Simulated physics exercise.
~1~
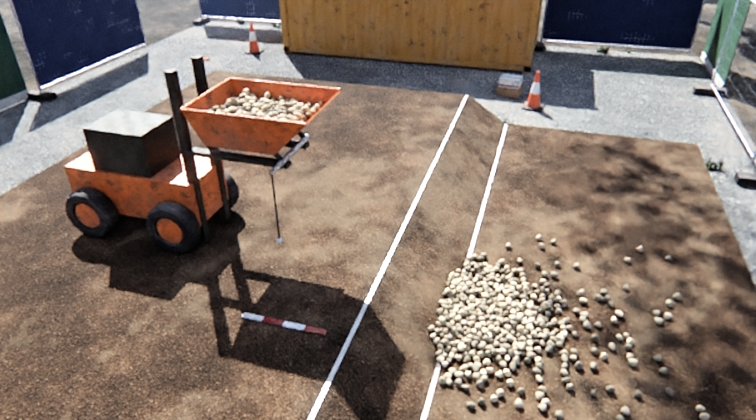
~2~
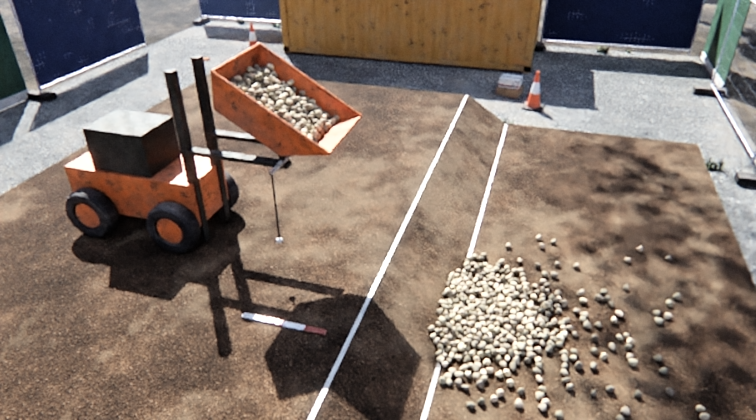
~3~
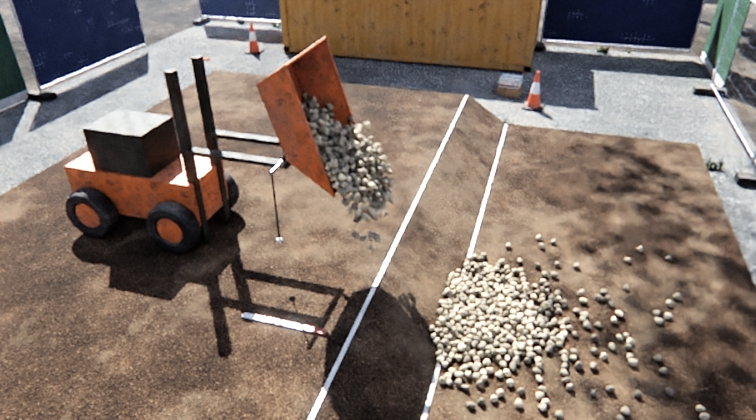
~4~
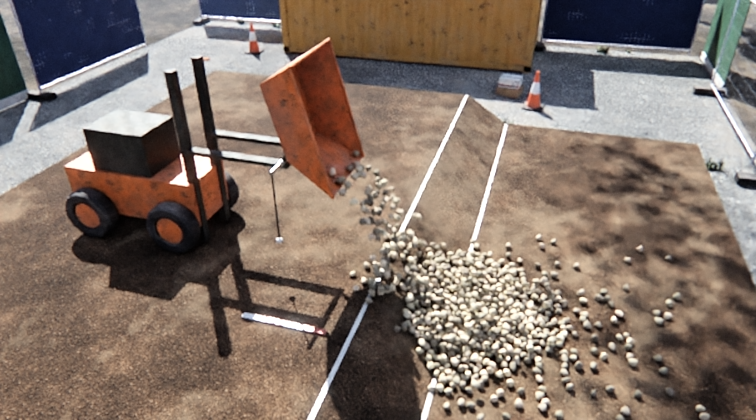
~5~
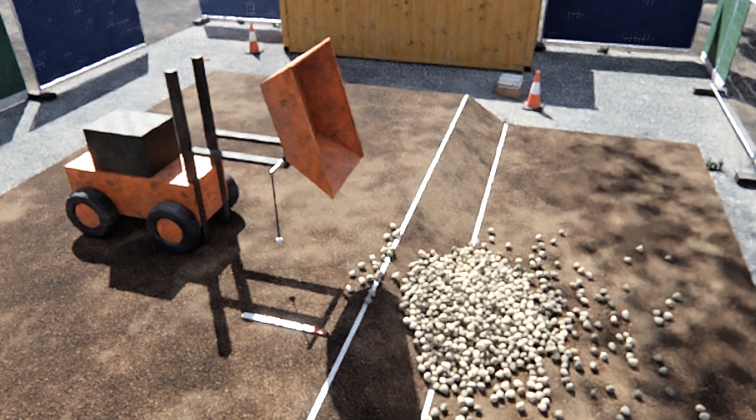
Orange wheeled loader tipping its raised skip to the right, pouring pale stones down a short bank onto an earlier pile, ending empty.
